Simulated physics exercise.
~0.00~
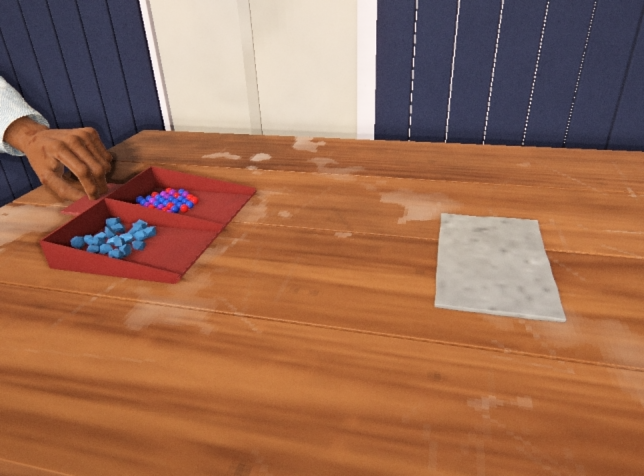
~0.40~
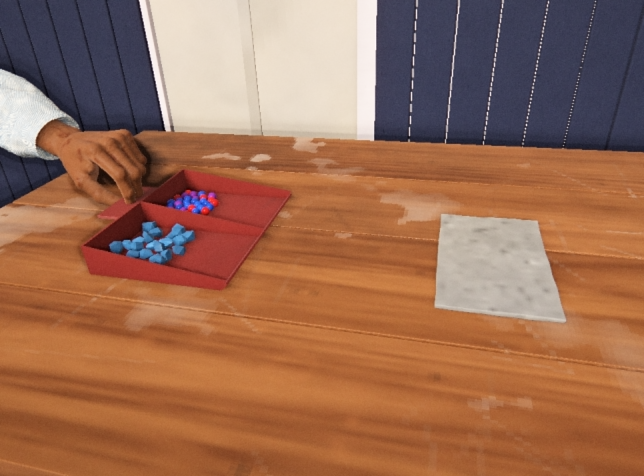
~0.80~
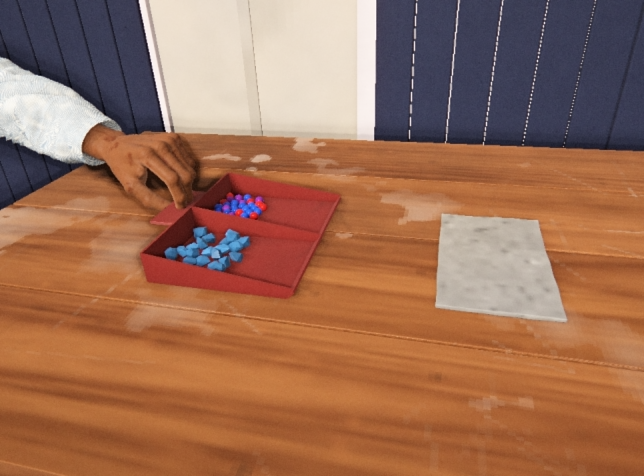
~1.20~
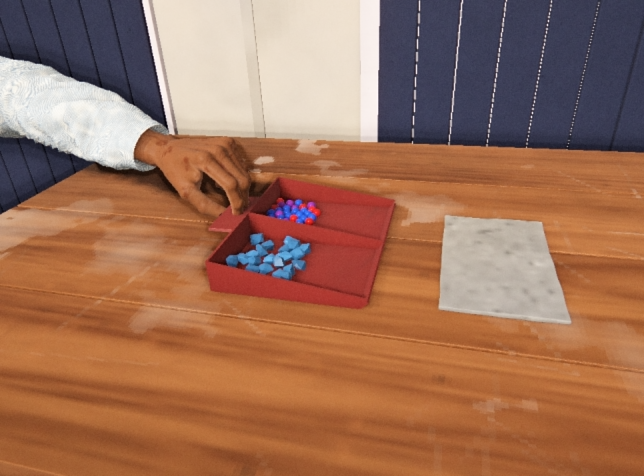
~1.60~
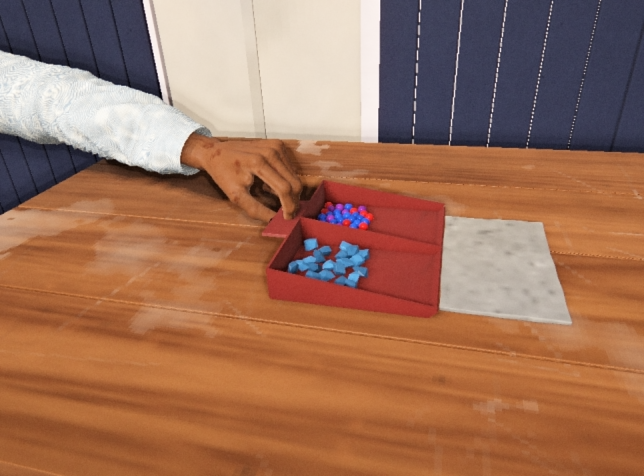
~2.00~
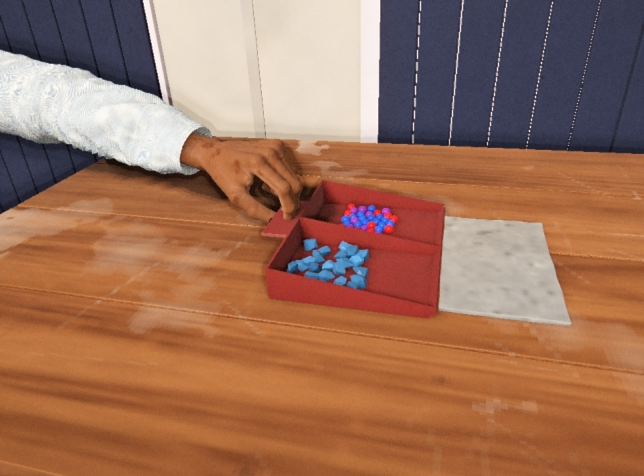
Divided red tray sliding right under a hand and stopping against a grey slab, the farther red and blue beads shifting forward inside.
